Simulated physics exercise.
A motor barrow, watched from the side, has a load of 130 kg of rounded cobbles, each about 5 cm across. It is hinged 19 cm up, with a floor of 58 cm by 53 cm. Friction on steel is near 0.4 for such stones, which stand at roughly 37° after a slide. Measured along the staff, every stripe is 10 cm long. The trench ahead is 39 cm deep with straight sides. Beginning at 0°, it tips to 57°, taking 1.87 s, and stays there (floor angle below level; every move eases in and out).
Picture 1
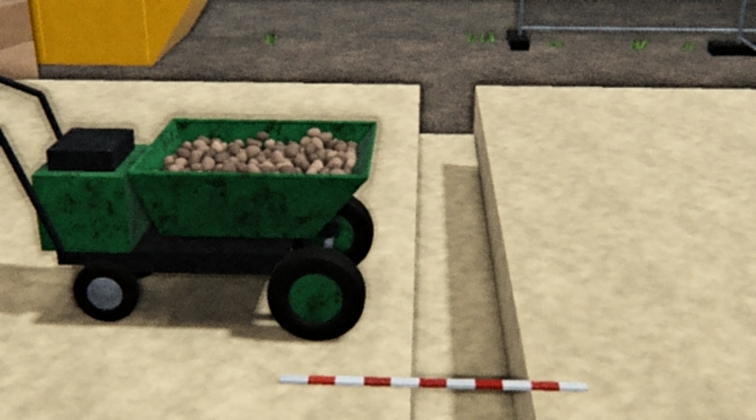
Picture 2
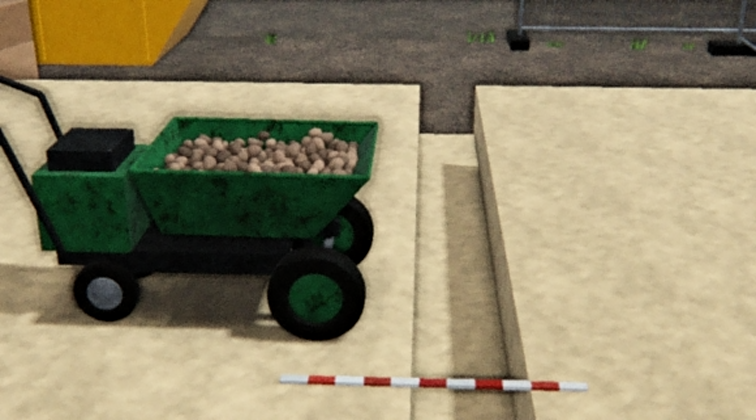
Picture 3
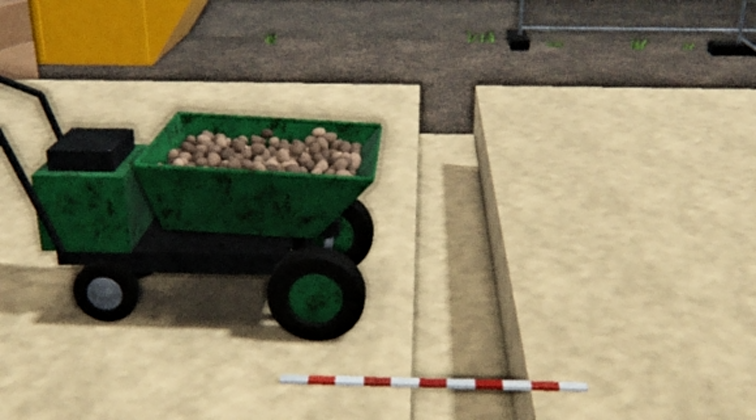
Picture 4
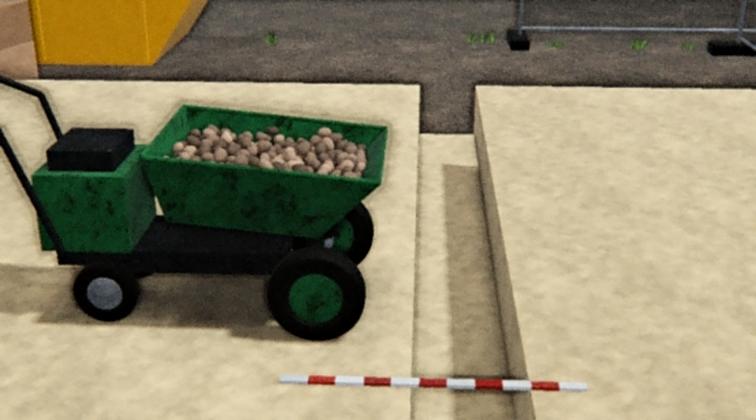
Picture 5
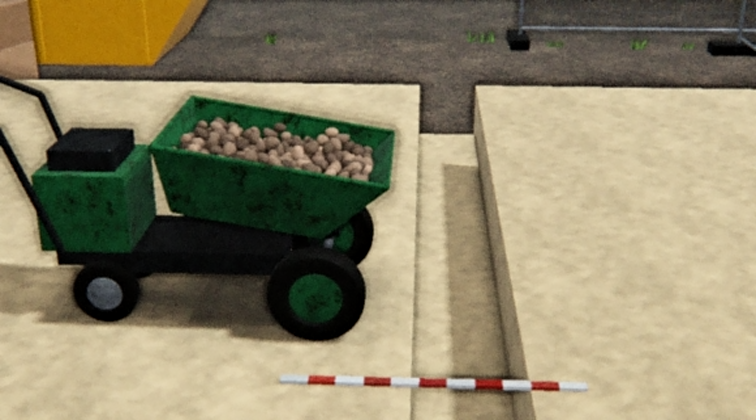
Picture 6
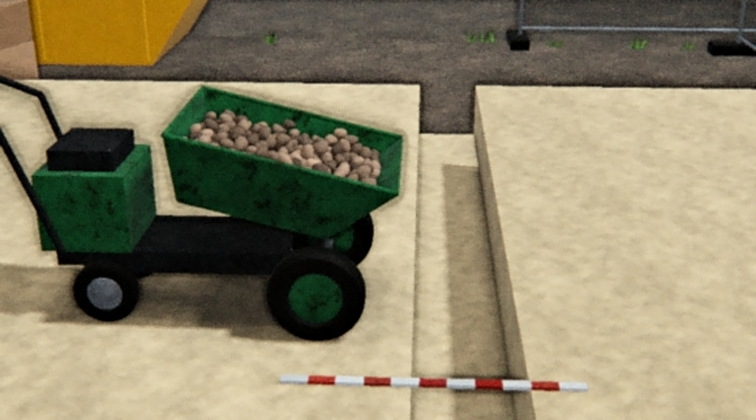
On a sandy site beside a narrow trench, a green motor barrow stood still while its skip, loaded with brown rounded stones, slowly rose at the back and tilted down toward the right.
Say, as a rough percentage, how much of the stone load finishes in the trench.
Roughly 63 out of 100.
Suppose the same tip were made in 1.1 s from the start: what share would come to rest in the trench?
Then some 55 per cent would.
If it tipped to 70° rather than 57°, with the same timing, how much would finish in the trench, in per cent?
Some 90% would finish there.
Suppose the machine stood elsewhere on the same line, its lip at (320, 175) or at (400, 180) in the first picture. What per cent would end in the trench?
Result: Close to 65 then close to 45 per cent.
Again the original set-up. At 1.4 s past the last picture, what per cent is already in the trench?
Roughly 20 percent of the load.
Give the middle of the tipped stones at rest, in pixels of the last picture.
Centre estimate: Around (478, 376).
Then, 0.8 s after the last picture the floor is at 48°, 100 % in the skip; the foremost stones are at (438, 227).
Then, 1.4 s after the last picture the floor is at 57°, 80 % in the skip, 19 % in the trench, 1 % past the trench; the foremost stones are at (522, 316).
Then, 1.7 s after the last picture the floor is at 57°, 59 % in the skip, 36 % in the trench, 4 % past the trench; the foremost stones are at (583, 324).
Then, 3.7 s after the last picture the floor is at 57°, 32 % in the skip, 63 % in the trench, 5 % past the trench; the foremost stones are at (621, 303).
